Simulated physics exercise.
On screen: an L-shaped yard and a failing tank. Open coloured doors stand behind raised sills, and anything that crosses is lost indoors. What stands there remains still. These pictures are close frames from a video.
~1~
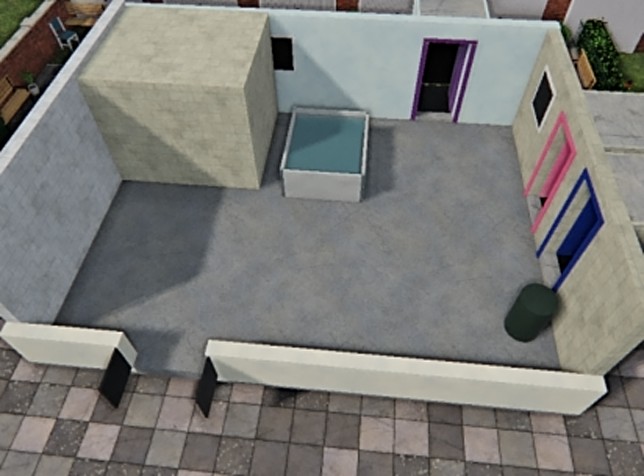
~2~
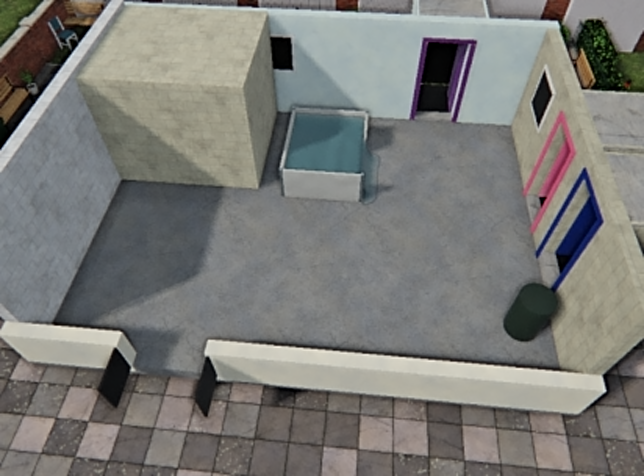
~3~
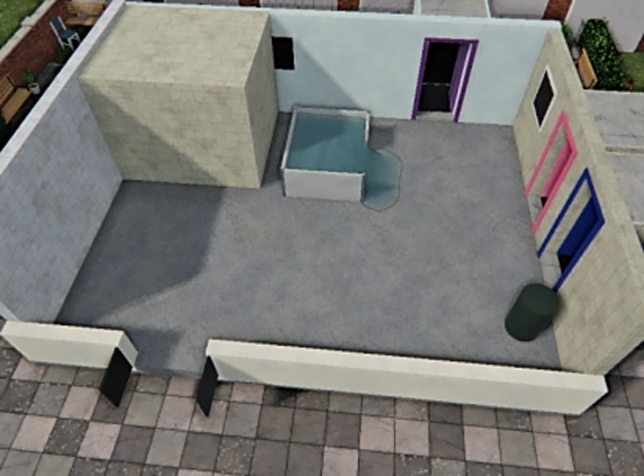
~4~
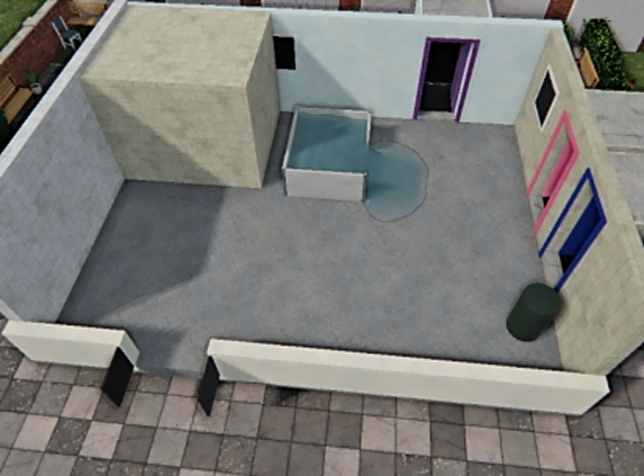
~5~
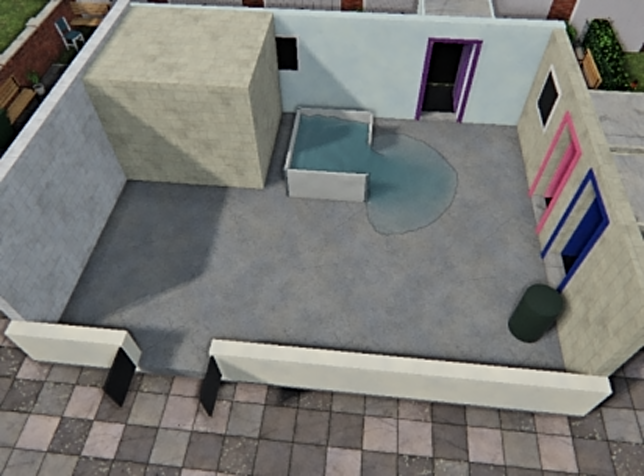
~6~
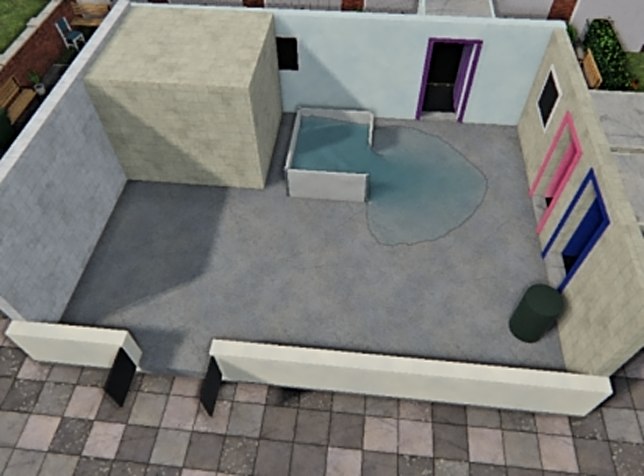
A walled yard with coloured doors, where water pours from the right side of a square tank and spreads across grey ground.
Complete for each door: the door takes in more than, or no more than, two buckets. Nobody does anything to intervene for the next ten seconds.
Completed: The purple door takes in no more than two buckets; the pink door takes in more than two buckets; the blue door takes in no more than two buckets.
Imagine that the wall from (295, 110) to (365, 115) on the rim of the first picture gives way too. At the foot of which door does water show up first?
That's the one in purple.
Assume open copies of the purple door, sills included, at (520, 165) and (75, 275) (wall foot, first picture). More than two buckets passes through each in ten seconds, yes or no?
Above, below.
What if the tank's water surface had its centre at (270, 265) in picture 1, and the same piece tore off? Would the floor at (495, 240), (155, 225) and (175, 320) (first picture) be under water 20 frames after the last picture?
Point by point: Swamped; still bare; still bare.
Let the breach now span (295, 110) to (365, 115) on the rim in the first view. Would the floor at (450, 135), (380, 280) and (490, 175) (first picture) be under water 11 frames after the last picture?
First soaked through, second kept bare, third soaked through.
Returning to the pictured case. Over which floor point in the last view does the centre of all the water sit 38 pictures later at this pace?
It is near (433, 225).
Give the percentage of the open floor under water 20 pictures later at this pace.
My estimate is near 35 per cent.
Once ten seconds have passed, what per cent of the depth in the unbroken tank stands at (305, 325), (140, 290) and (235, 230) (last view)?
About 8, 4 and 2 per cent.
A moment on, water covers 25 % of the floor; the purple door wet at the sill, nothing in, the pink door under two buckets in, the blue door not reached.
Next, water covers 35 % of the floor; the purple door wet at the sill, nothing in, the pink door far over two buckets in, the blue door wet at the sill, nothing in.
Then, water covers 35 % of the floor; the purple door wet at the sill, nothing in, the pink door far over two buckets in, the blue door wet at the sill, nothing in.
Later, water covers 55 % of the floor; the purple door under two buckets in, the pink door far over two buckets in, the blue door wet at the sill, nothing in.
In the end, water covers 85 % of the floor; the purple door under two buckets in, the pink door far over two buckets in, the blue door wet at the sill, nothing in.
